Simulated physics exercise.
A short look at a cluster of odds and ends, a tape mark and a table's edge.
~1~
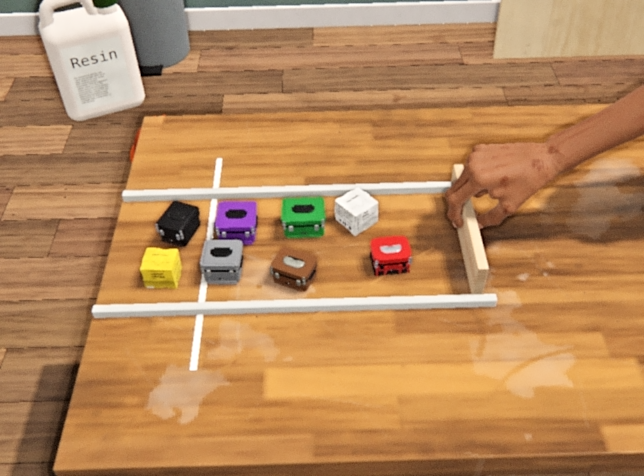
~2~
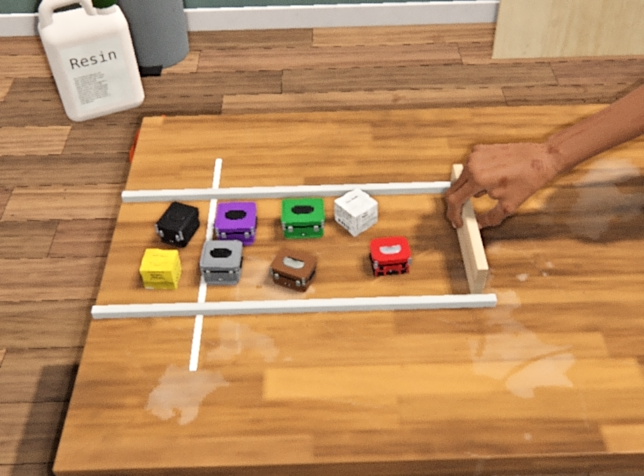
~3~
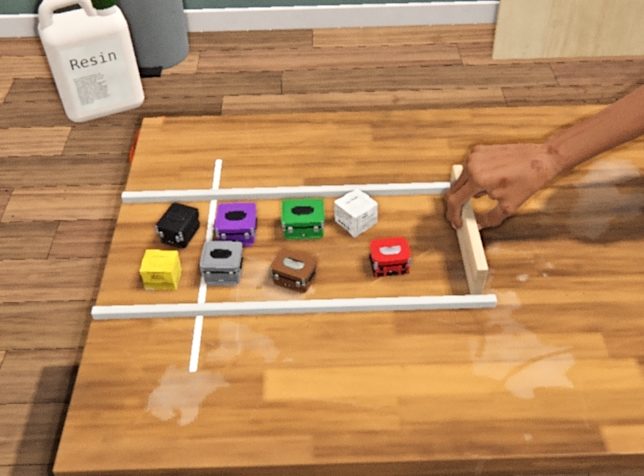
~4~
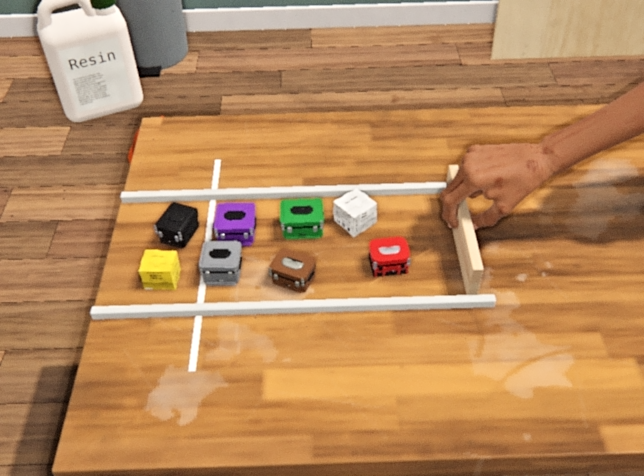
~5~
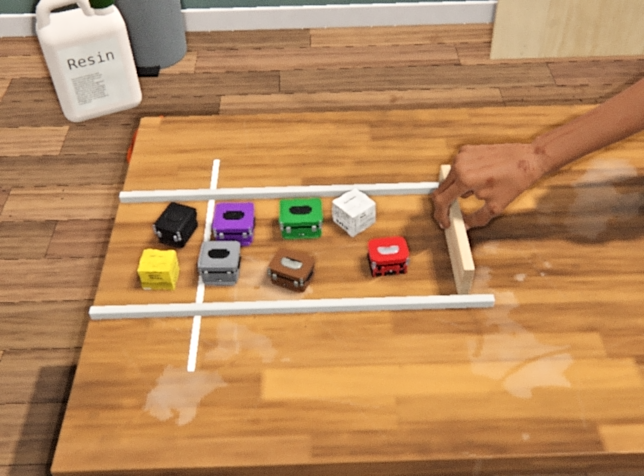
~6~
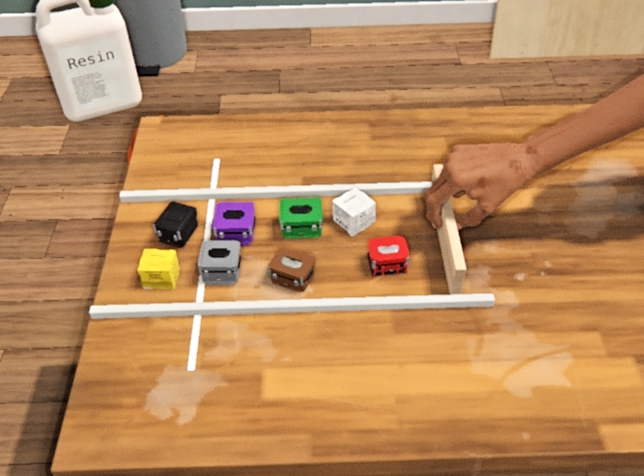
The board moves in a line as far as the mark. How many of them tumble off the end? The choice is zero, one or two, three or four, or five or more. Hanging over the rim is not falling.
Here the number that fall off is one or two.
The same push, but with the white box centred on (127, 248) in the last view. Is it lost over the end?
Then it goes over.
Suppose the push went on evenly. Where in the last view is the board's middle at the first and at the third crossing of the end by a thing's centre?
At (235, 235) for the first, at (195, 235) for the third.
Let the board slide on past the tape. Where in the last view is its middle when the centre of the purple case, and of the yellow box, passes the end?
At (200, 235) for the purple case; at (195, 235) for the yellow box.
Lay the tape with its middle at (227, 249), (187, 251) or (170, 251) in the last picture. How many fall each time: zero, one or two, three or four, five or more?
For each place: Either one or two; three to four; either three or four.
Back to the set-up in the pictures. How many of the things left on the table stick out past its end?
2 of them.
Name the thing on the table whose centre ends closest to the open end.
Foremost is the purple case.
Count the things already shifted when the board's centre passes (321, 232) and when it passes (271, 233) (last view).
At the one place 5, at the other 8.
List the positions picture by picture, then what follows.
Yellow box (162, 268); black case (180, 225); grey case (223, 262); board (467, 227); tape (208, 250), in the first picture.
Black case (179, 225); red case (390, 257), in the second picture.
Grey case (223, 264); board (467, 228), in the third picture.
Yellow box (160, 270); purple case (236, 224), in the fourth picture.
Black case (177, 226); green case (301, 219), in the fifth picture.
Yellow box (159, 269); black case (177, 225); grey case (221, 263); board (447, 228); tape (206, 250), in the sixth picture.
Soon after, none off yet; yellow box at rest near (159, 269); black case at rest near (177, 225); grey case at rest near (221, 263).
Then, none off yet; yellow box at rest near (159, 269); black case moving near (174, 226); grey case moving near (212, 264).
Further on, none off yet; yellow box moved about its own width near (134, 266); black case moved about its own width near (119, 228); grey case moved about its own width near (169, 268).
At rest, the number that fall off is one or two; fallen, black case.
